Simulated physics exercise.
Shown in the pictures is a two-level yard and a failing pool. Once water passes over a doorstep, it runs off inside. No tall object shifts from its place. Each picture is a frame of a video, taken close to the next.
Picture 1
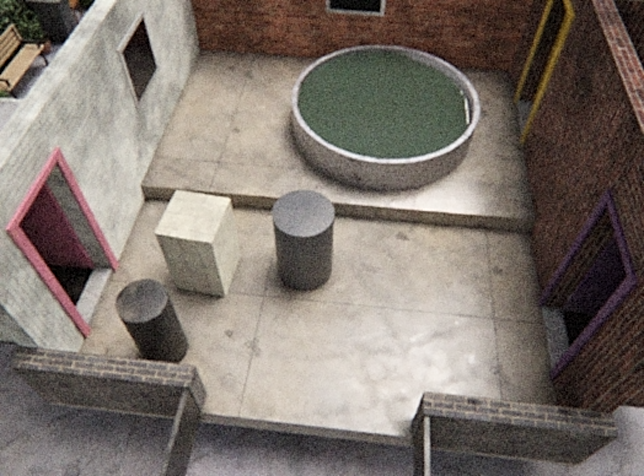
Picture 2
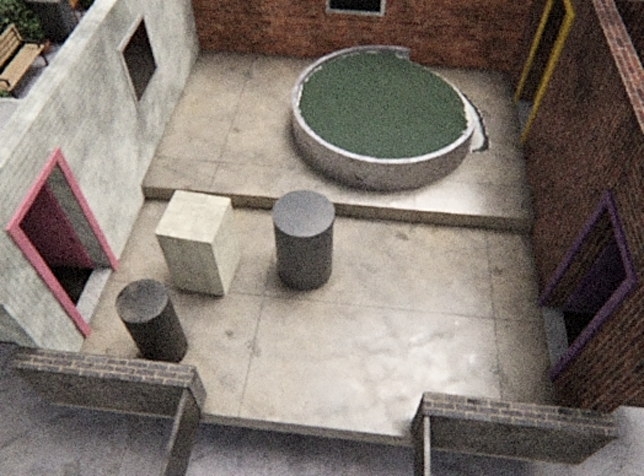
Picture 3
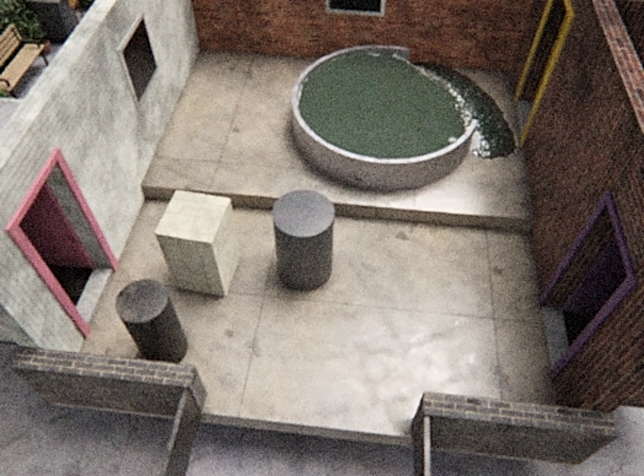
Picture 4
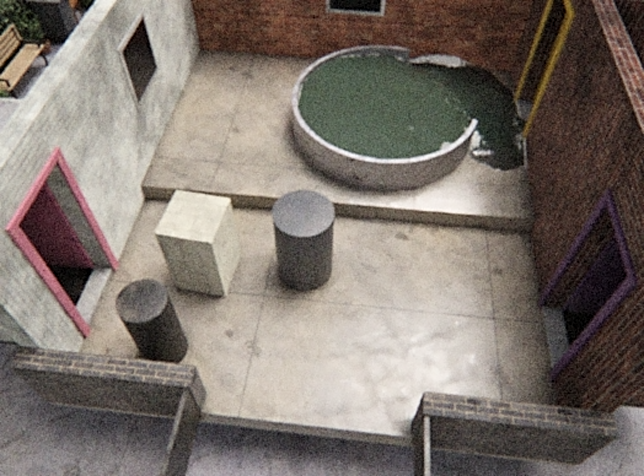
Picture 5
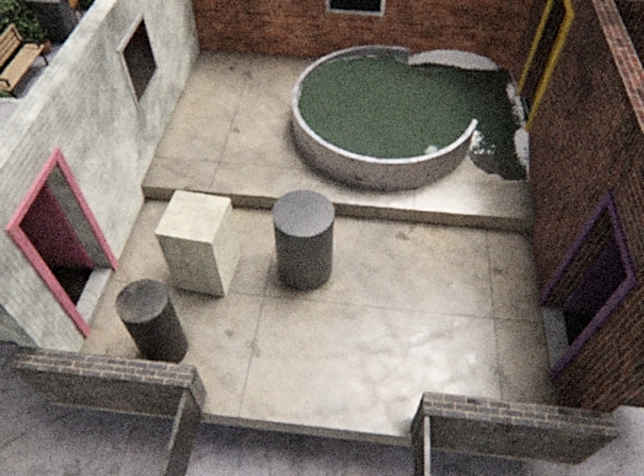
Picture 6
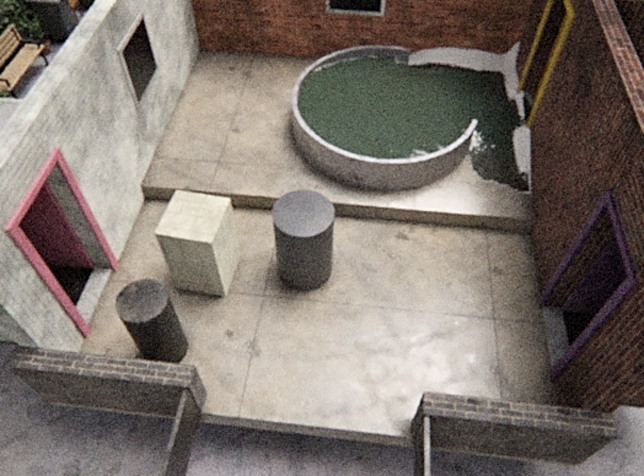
A two-level concrete yard between a pale wall and brick walls is seen from high above by a still camera. A round pool of dark green water sits on the upper level, with a pale block and two grey cylinders below, a pink doorframe left, and yellow and purple ones right. The pool's right side breaks open, and water pours out, spreading across the upper level towards the right wall.
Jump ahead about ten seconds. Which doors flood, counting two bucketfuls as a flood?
One by one: The pink door receives no more than two buckets; the purple door receives no more than two buckets; the yellow door receives more than two buckets.
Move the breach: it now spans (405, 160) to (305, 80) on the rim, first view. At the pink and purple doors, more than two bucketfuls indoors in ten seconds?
Result - pink door: Clears the line; purple door: Clears the line.
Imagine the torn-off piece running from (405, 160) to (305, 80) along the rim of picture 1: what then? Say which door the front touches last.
It's the door marked yellow.
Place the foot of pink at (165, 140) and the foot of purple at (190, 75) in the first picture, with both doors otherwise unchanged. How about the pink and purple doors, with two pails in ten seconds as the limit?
Lab note - pink: Under the limit; purple: Over the limit.
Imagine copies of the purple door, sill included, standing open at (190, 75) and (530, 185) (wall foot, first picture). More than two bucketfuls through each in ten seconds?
Above, above.
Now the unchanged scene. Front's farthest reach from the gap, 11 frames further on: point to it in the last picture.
Close to (533, 331).
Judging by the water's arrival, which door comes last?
Observed: The pink door.
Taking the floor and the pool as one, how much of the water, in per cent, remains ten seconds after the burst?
That comes to around 72 in a hundred.
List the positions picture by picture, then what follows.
Still water in the pool at (385, 102), in the first picture.
The front is at (480, 149), out from the gap at (455, 98), in the second picture.
The front is at a hidden place, out from the gap at (455, 100), in the third picture.
The front is at (524, 163), out from the gap at (455, 100), in the fourth picture.
The front is at (526, 174), out from the gap at (455, 101), in the fifth picture.
The front is at (528, 189), out from the gap at (455, 101), in the sixth picture.
A moment on, water covers 15 % of the floor; the pink door not reached, the purple door not reached, the yellow door far over two buckets in.
Next, water covers 20 % of the floor; the pink door not reached, the purple door wet at the sill, nothing in, the yellow door far over two buckets in.
Then, water covers 40 % of the floor; the pink door not reached, the purple door wet at the sill, nothing in, the yellow door far over two buckets in.
Later, water covers 70 % of the floor; the pink door not reached, the purple door wet at the sill, nothing in, the yellow door far over two buckets in.
In the end, water covers 90 % of the floor; the pink door wet at the sill, nothing in, the purple door under two buckets in, the yellow door far over two buckets in.
